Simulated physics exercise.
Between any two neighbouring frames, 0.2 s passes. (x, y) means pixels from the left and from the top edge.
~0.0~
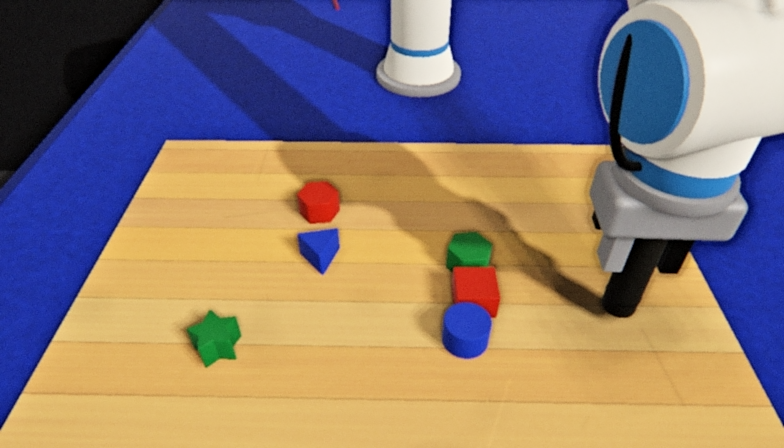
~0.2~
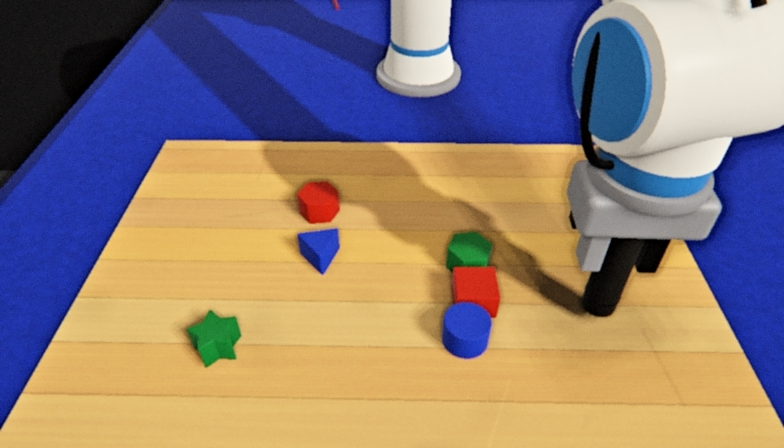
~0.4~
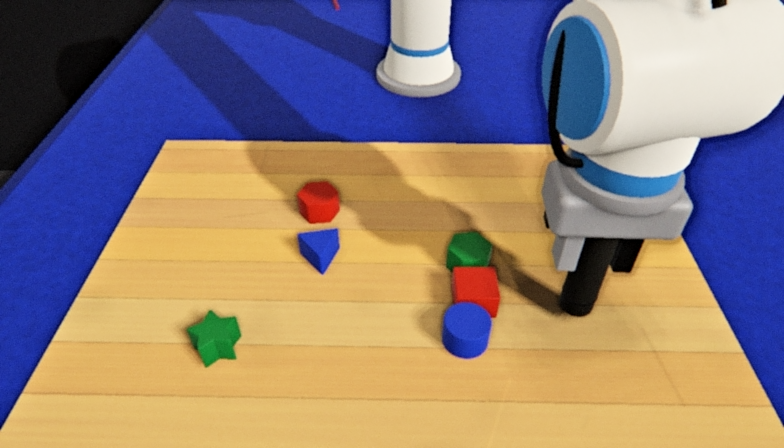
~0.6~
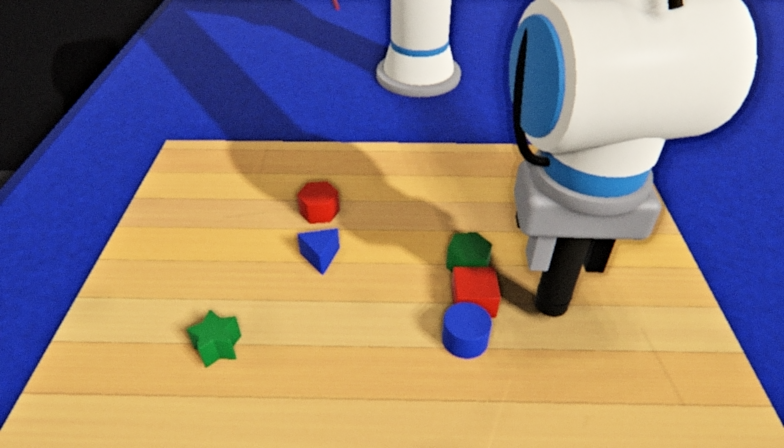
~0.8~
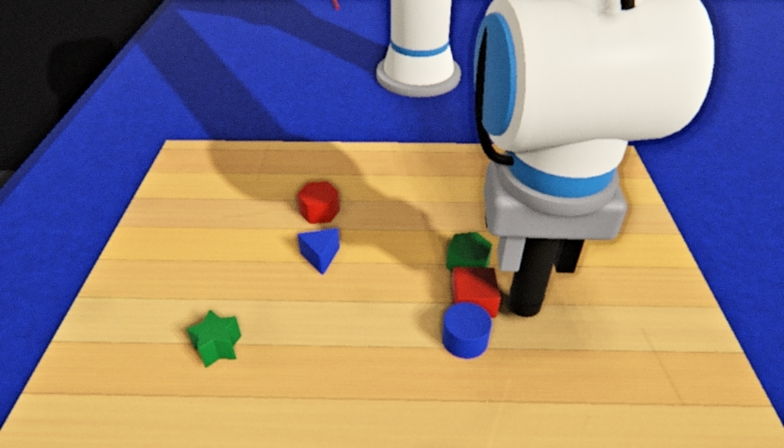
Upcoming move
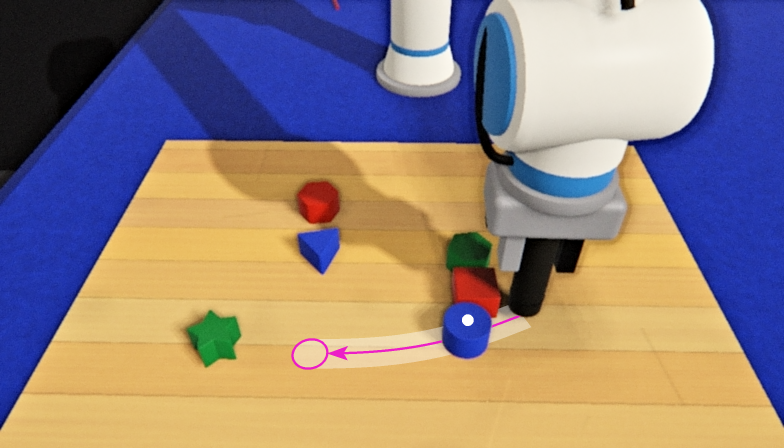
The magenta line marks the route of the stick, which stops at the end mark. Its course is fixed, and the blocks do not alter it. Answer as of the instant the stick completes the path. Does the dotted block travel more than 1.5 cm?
Going by the path, yes.
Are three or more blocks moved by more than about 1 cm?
Going by the path, no.
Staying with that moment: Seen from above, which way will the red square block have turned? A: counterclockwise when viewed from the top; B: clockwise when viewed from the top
My pick is B.
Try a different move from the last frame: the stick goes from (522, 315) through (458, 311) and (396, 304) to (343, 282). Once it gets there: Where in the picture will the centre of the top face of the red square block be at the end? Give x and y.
I'd say the red square block ends with its top centre at (422, 260).
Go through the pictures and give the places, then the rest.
Stick's lower end (618, 306); blue round block (468, 320); green hexagon (470, 246); red square block (477, 282), in the first picture.
Stick (598, 306); blocks still, in the second picture.
Stick (575, 305); blocks still, in the third picture.
Stick (551, 305); blocks still, in the fourth picture.
Stick (524, 306); blue round block (468, 320); green hexagon (470, 246); red square block (477, 282), in the fifth picture.
Drawn move, from (522, 315) via (458, 337) and (386, 351), ending at (310, 354); the dot is on the blue round block.
On the path given first. One third of the way, stick (459, 328); blue round block (427, 338); red square block (458, 283), turned 60° clockwise.
Two thirds of the way, stick (384, 342); blue round block (370, 367); red square block (458, 283), turned 60° clockwise.
At the end, stick (308, 345); blue round block (363, 370); green hexagon still; red square block (458, 283), turned 60° clockwise.
